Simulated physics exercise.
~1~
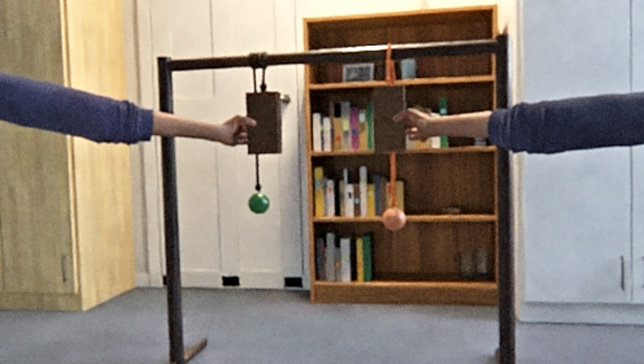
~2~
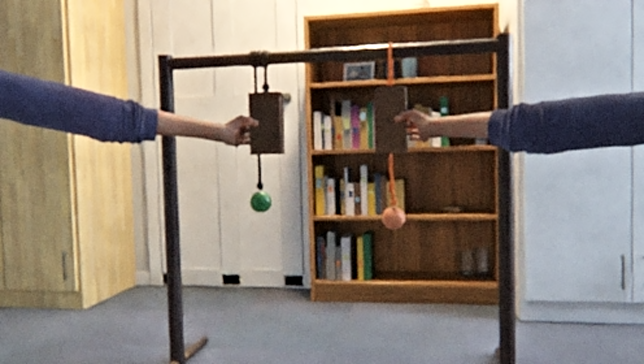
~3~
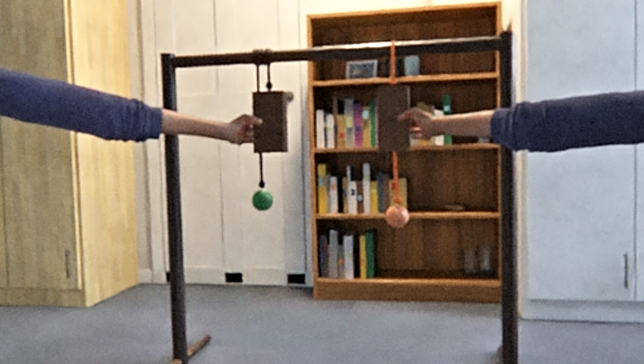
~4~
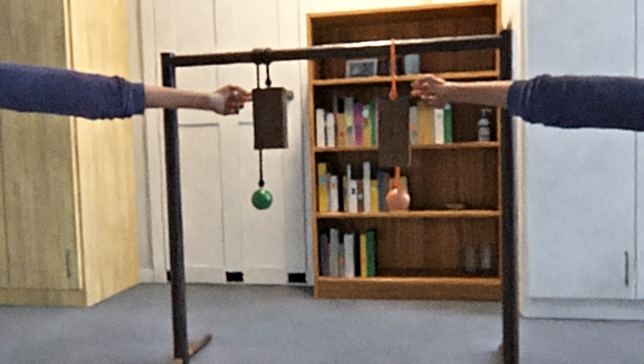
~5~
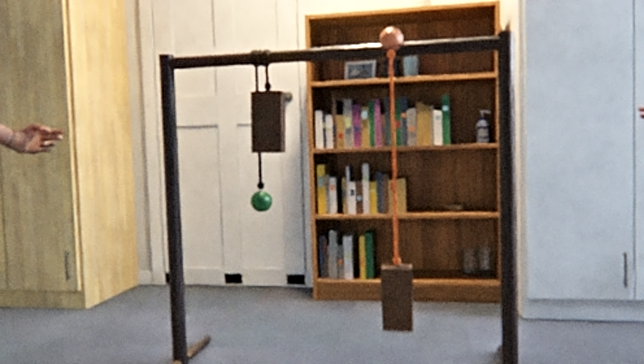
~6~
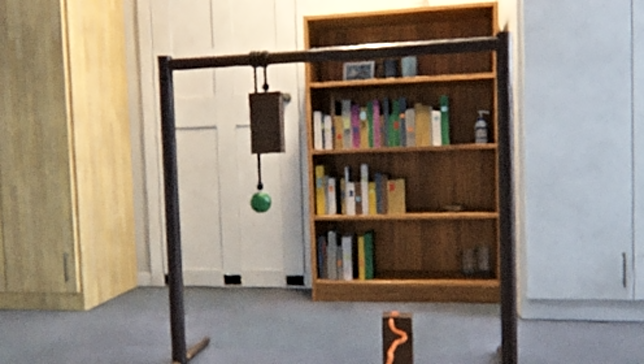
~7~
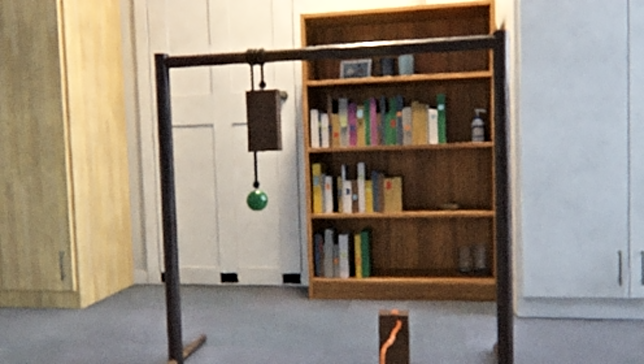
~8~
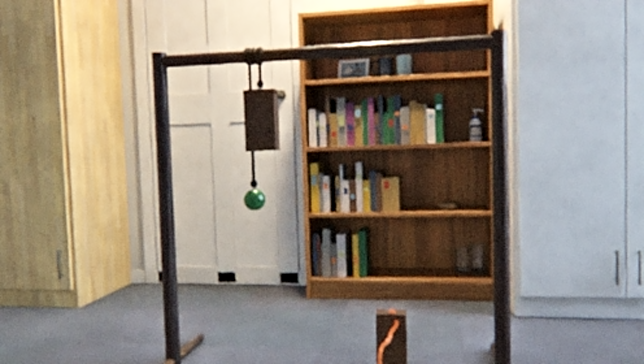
Two hands release the hanging bricks, and the right one drops while the left stays hanging.
